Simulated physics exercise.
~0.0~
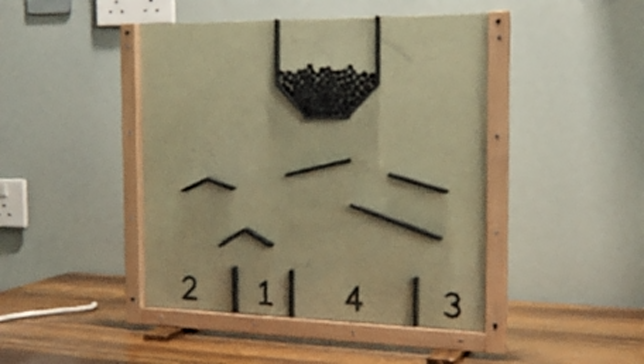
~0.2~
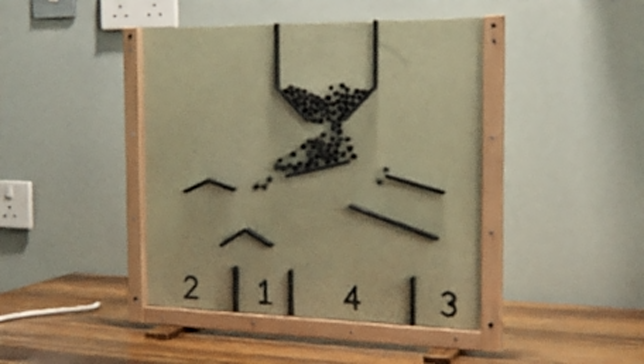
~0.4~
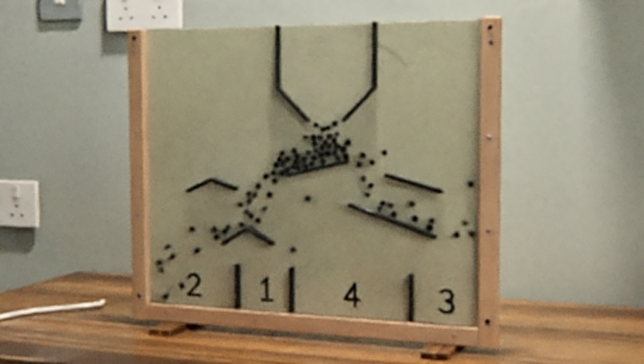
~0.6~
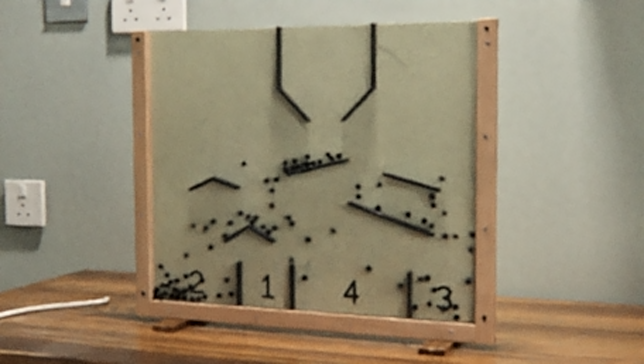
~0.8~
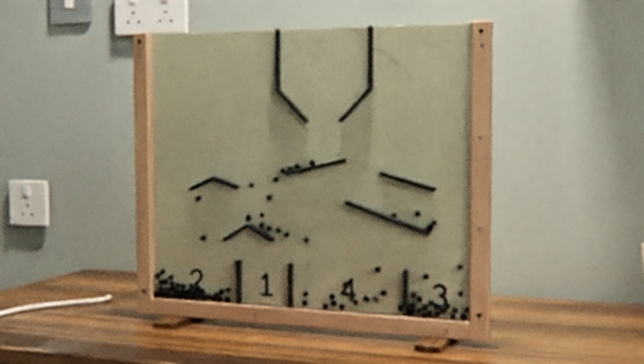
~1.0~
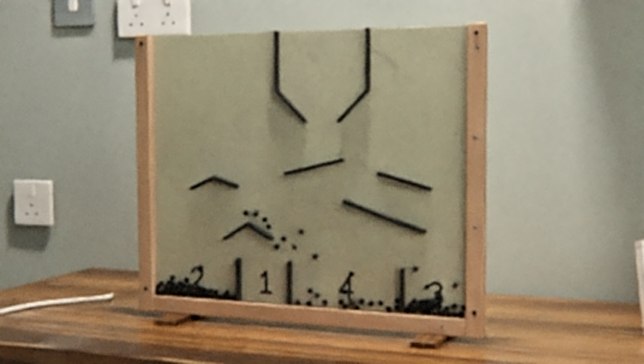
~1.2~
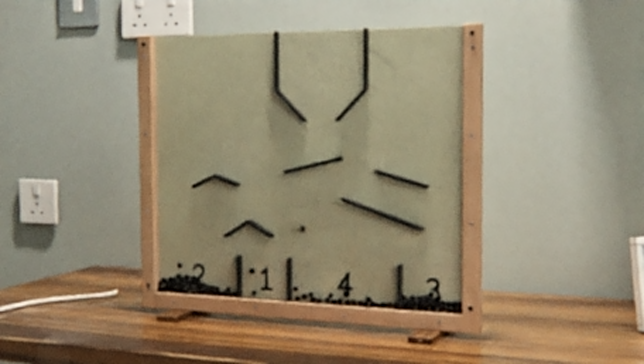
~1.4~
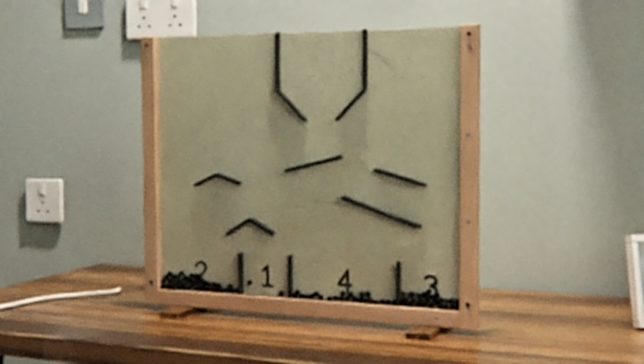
At the start, a pile of small black beads sits in a hopper at the top of a flat upright case on a wooden table, above slanted ledges and four numbered bins. The beads pour out onto the tilted ledge below and spill off both its ends. They bounce and scatter across the lower ledges, many reaching the far left and far right bins. The hopper empties, and the last stragglers trickle down as the view drifts slightly sideways. Finally, the beads lie heaped deepest in bin two, with others spread across bins four and three, while bin one is nearly empty.
